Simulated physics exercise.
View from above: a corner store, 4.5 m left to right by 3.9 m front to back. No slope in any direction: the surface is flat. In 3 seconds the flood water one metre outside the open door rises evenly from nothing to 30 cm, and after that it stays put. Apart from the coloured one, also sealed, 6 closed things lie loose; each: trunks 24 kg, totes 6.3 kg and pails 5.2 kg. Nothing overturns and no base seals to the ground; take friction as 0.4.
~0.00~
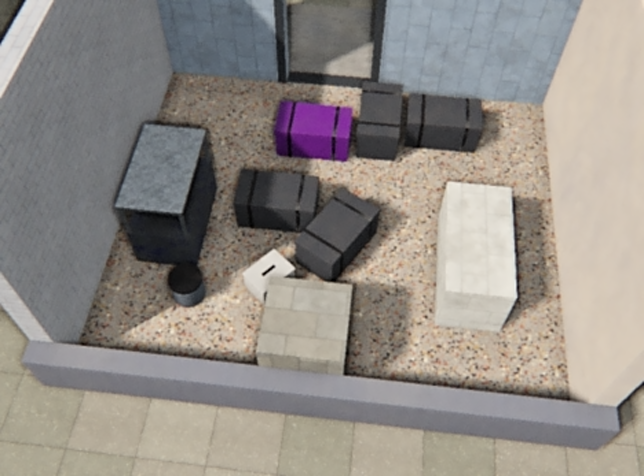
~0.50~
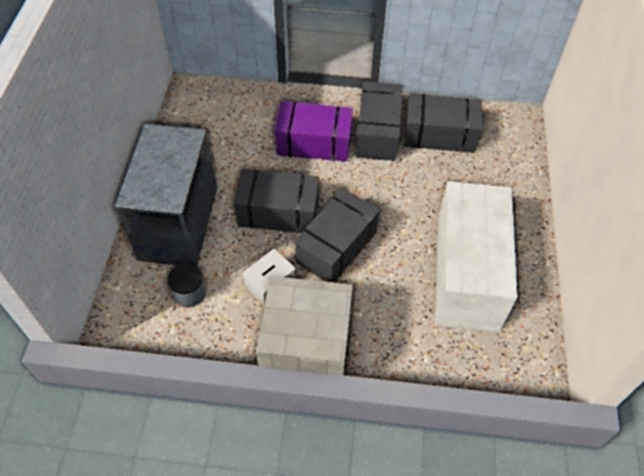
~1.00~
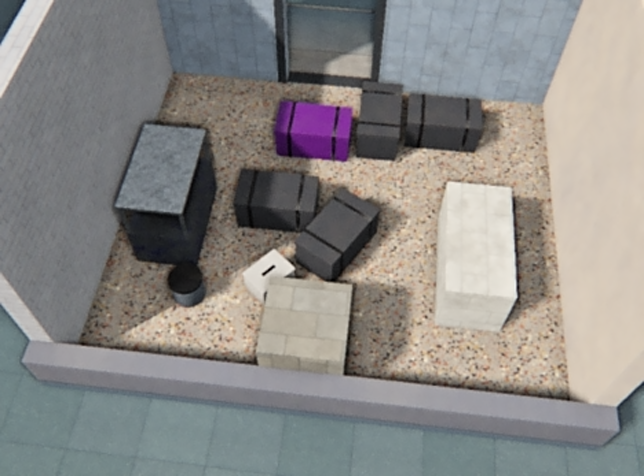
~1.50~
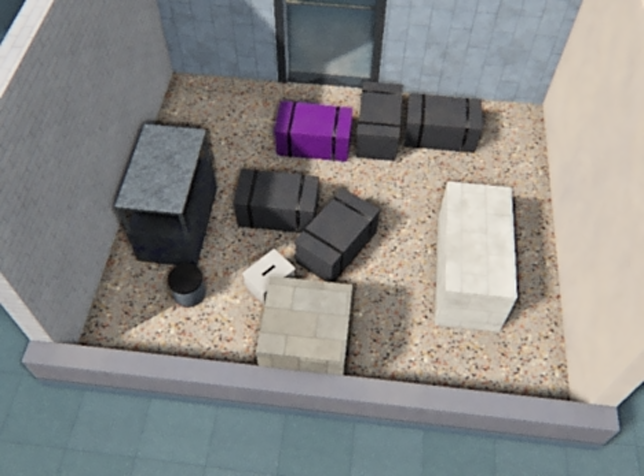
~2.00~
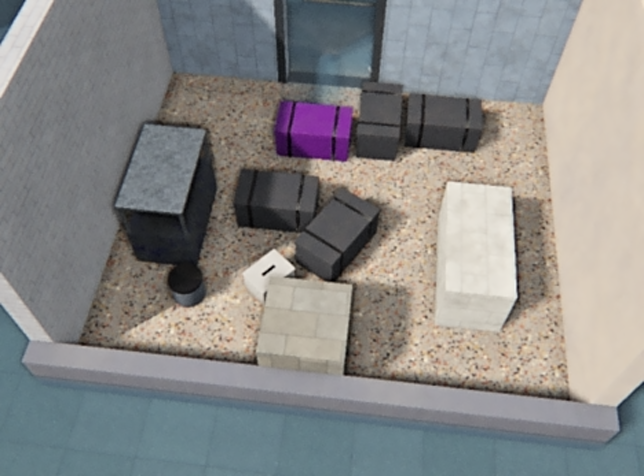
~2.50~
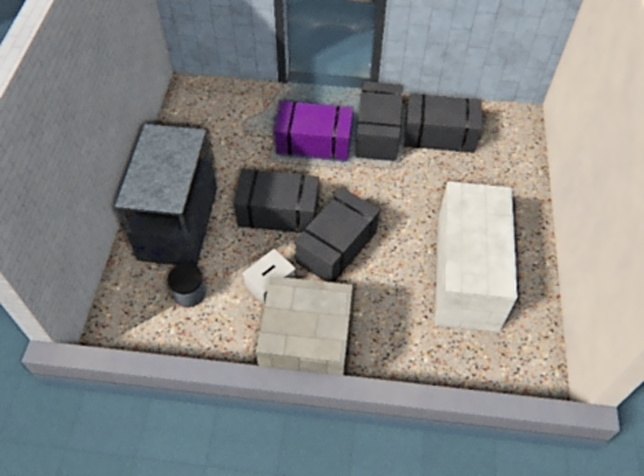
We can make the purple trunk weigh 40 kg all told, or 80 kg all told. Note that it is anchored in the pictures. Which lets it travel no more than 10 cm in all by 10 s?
It seems neither option will anchor it.
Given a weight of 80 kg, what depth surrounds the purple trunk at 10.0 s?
Something like 16 centimetres.
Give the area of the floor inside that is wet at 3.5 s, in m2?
About 4.5 m2 is covered.
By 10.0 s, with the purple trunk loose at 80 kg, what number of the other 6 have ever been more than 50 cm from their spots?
That comes to 4.
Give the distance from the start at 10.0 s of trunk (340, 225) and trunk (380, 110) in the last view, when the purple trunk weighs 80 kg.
Net displacement, in order: 60 cm; 80 cm.
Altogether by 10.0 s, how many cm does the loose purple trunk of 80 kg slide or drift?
100 cm.
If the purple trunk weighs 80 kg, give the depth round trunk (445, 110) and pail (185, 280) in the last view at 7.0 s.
I'd estimate 7 cm for the first and 4 cm for the second.
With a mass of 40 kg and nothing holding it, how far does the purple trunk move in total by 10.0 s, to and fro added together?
200 cm in all.
After 3.5 s the purple trunk would be 66 cm from its start with 40 kg and 20 cm from its start with 80 kg; 8 cm of water round it then.
After 4.5 s the purple trunk would be 128 cm from its start with 40 kg and 55 cm from its start with 80 kg; 9 cm of water round it then.
After 7.0 s the purple trunk would be 185 cm from its start with 40 kg and 67 cm from its start with 80 kg; 10 cm of water round it then.
After 10.0 s the purple trunk would be 191 cm from its start with 40 kg and 106 cm from its start with 80 kg; 16 cm of water round it then.
